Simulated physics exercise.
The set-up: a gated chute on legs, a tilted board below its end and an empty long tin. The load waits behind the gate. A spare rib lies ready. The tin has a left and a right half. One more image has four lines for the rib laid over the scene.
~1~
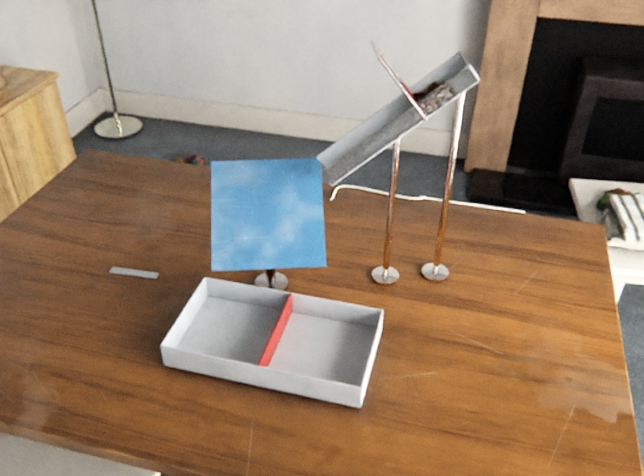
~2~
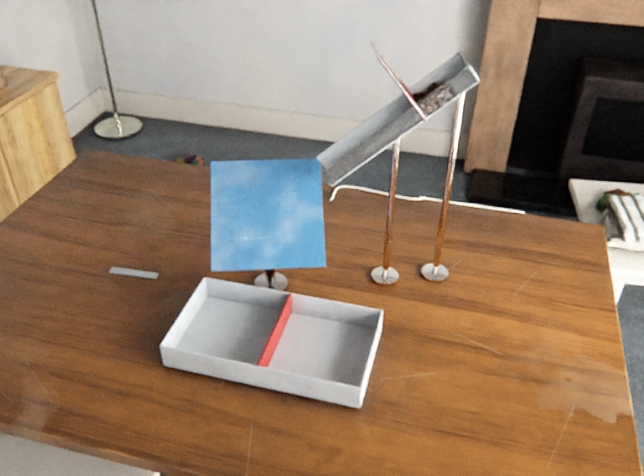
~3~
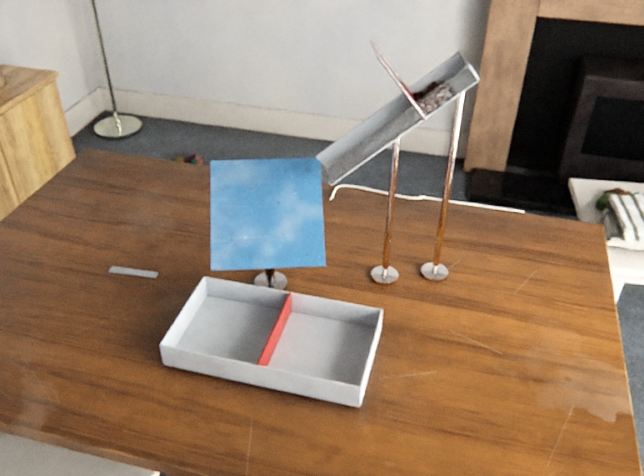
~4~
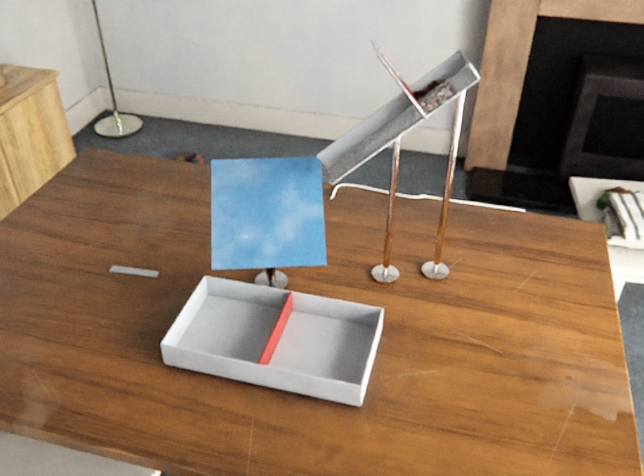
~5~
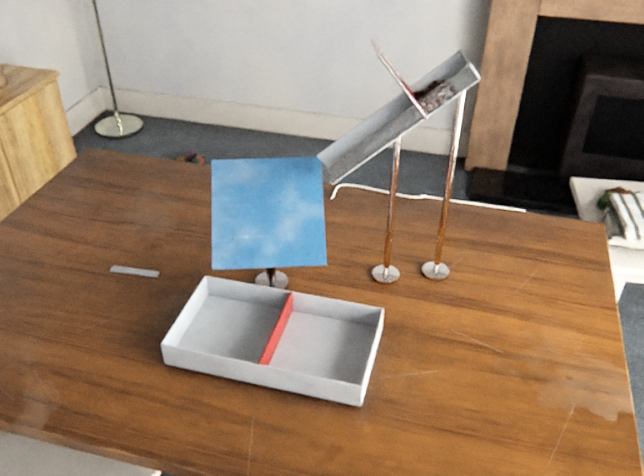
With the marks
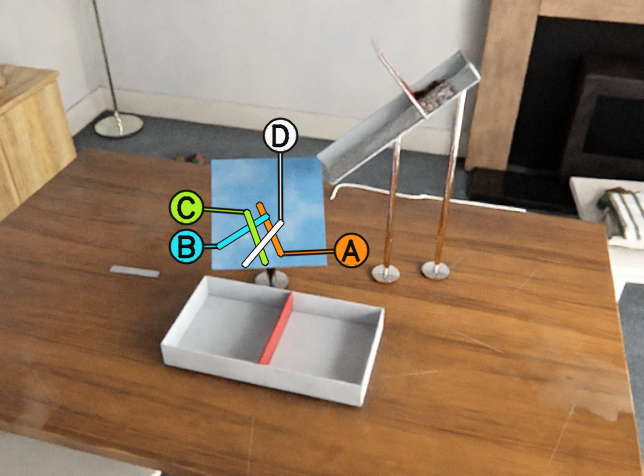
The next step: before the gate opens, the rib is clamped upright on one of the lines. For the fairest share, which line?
C works best here.
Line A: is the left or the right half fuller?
Right.
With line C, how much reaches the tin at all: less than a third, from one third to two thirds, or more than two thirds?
It is more than two thirds.
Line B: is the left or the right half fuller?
More lands on the left.
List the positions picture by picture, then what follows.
The first picture shows load behind the gate (435, 98), allspice berries; lip of the chute (329, 178), sloping fairly steeply.
The second picture shows middle of the board (267, 213), tilted fairly steeply; middle of its low edge (269, 269); of its high edge (266, 160).
The third picture shows front corners of the tin (160, 345) and (361, 387); front end of its middle wall (257, 365); gate still shut (407, 92).
The fourth picture shows middle of the load (435, 97); lip (329, 176).
The fifth picture shows middle of the load (435, 97); lip (330, 176).
On the marked copy, line A from (259, 205) to (281, 253); line B from (266, 216) to (219, 246); line C from (246, 212) to (265, 262); line D from (280, 222) to (245, 264).
Choosing A, of what is caught, about a tenth in the left half, the larger part in the right.
Choosing B, of what is caught, almost all in the left half, just a few in the right.
Choosing C, of what is caught, roughly half in the left half, roughly half in the right.
Choosing D, of what is caught, almost all in the left half, about a tenth in the right.
